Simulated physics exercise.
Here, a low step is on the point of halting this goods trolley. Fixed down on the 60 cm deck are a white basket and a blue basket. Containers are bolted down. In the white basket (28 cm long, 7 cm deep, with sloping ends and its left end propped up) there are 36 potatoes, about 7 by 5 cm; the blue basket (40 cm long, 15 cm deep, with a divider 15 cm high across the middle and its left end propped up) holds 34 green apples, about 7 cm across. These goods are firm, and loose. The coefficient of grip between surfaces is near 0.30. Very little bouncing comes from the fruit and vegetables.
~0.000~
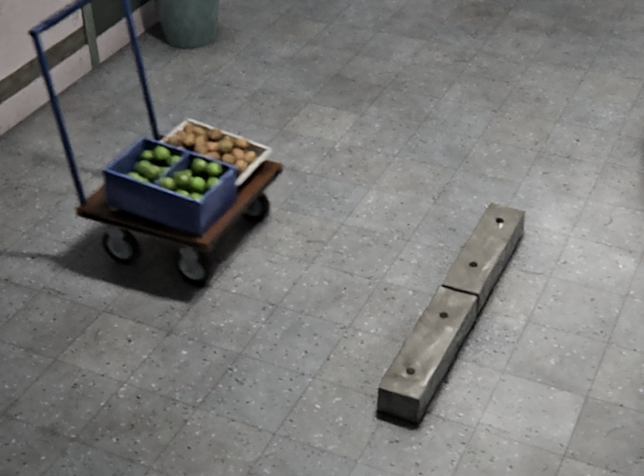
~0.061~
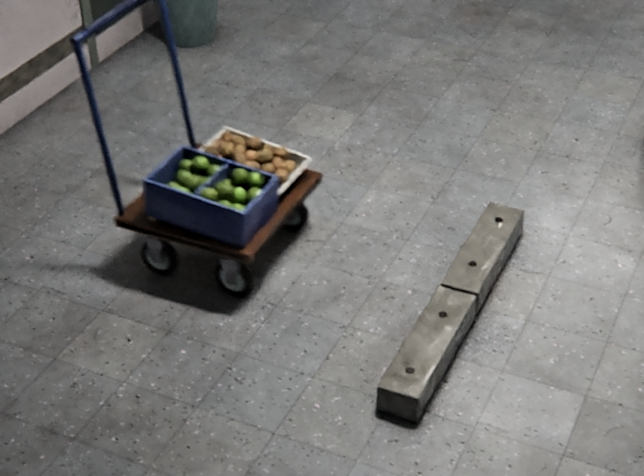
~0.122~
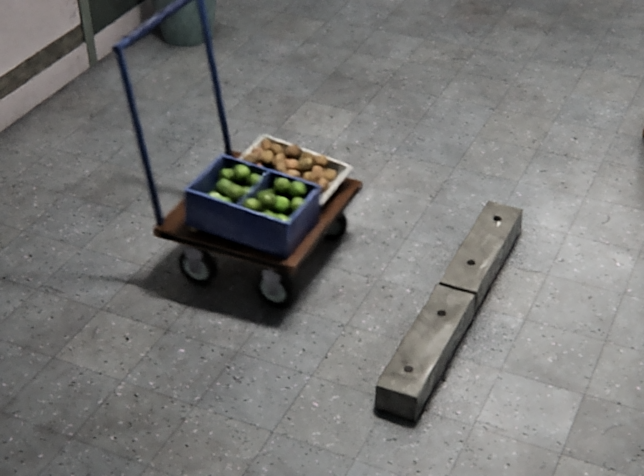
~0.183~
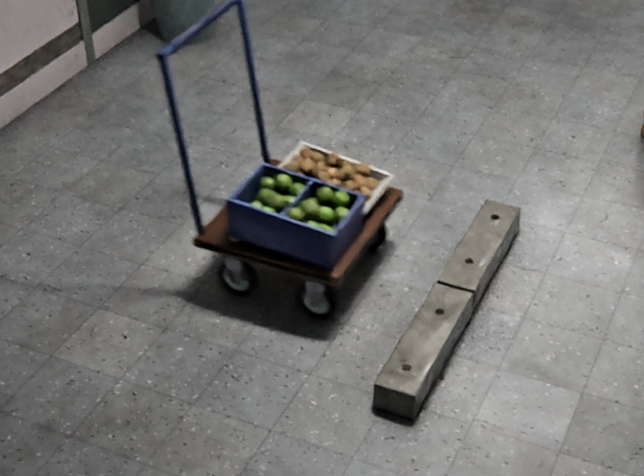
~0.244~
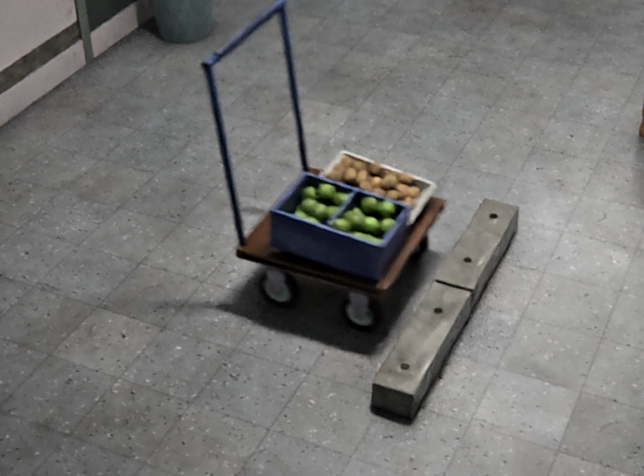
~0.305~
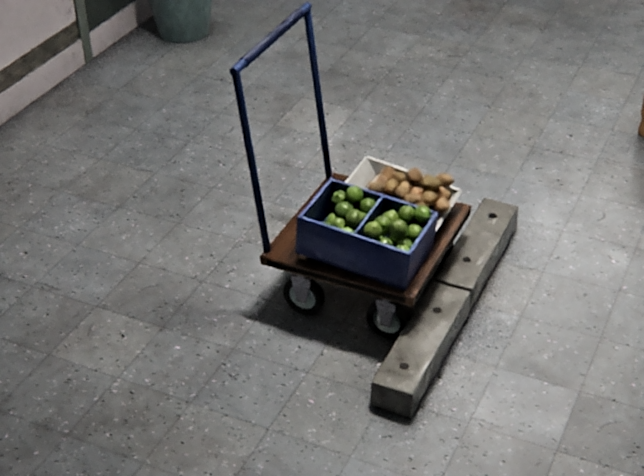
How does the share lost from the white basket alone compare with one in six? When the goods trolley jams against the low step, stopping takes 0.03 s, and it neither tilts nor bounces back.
The white basket loses a larger share than one in six.
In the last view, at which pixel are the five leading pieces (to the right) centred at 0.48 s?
Around pixel (532, 208).
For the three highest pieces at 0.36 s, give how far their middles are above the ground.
About 50 cm.
After 0.36 s, the white basket is down by 6 of 36 and the blue basket is down by 1 of 34.
After 0.48 s, the white basket is down by 20 of 36 and the blue basket is down by 1 of 34.
After 0.71 s, the white basket is down by 23 of 36 and the blue basket is down by 2 of 34.
Final count (at 1.22 s), the white basket is down by 23 of 36 and the blue basket is down by 2 of 34. Asked share, 23 of 36, 64 per cent.
